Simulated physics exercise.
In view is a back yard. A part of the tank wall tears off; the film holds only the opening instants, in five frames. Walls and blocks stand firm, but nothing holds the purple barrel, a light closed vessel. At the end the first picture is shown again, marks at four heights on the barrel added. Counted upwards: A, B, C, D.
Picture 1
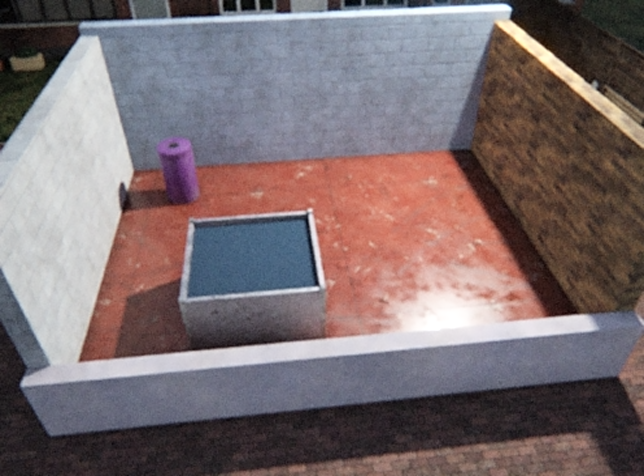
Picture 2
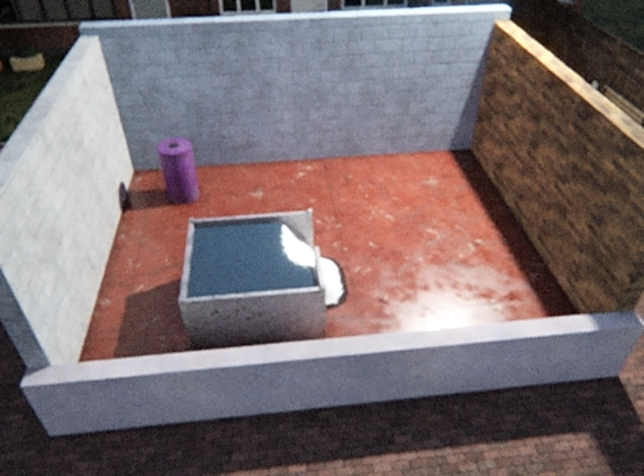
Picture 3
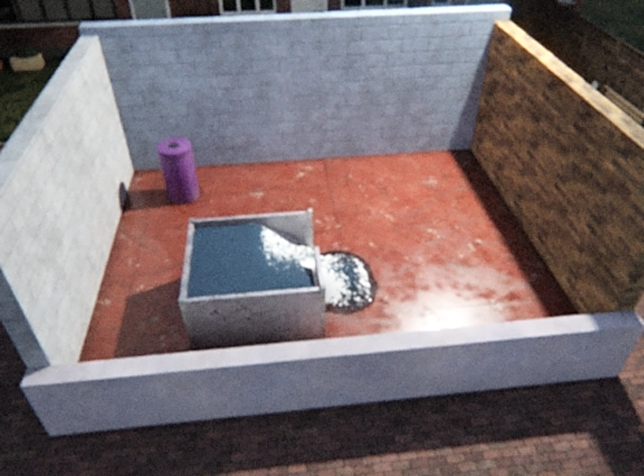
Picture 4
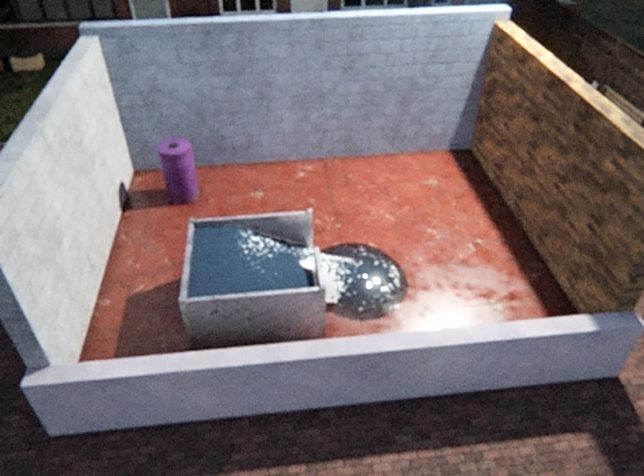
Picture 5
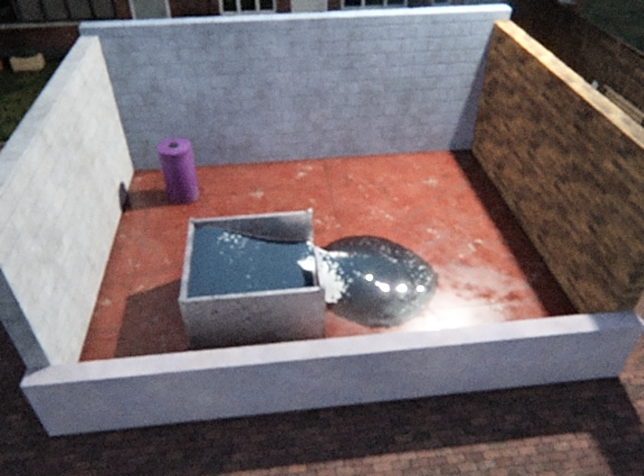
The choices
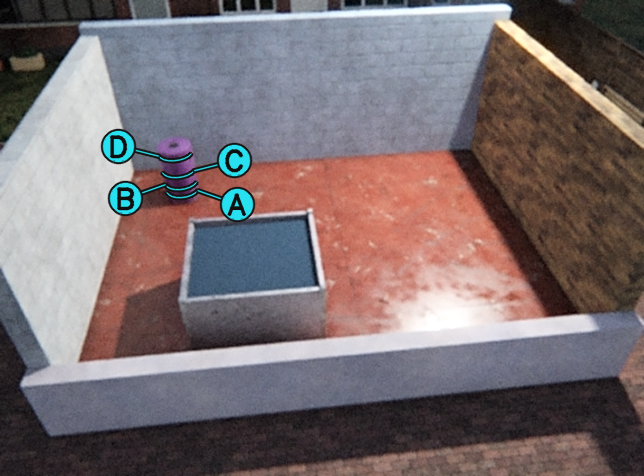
Water pouring from the right side of a full square tank, spreading rightward across a walled yard's red floor, purple barrel standing behind.
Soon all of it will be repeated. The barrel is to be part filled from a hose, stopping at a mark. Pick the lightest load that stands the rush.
A will do.
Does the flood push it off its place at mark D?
No.
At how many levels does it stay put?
All four.
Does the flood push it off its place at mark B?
No, that is safe.
In cyan, A at (181, 197); B at (179, 189); C at (177, 177); D at (173, 160); from the bottom up A, B, C, D.
For mark A, it does not move.
For mark B, it does not move.
For mark C, it does not move.
For mark D, it does not move.
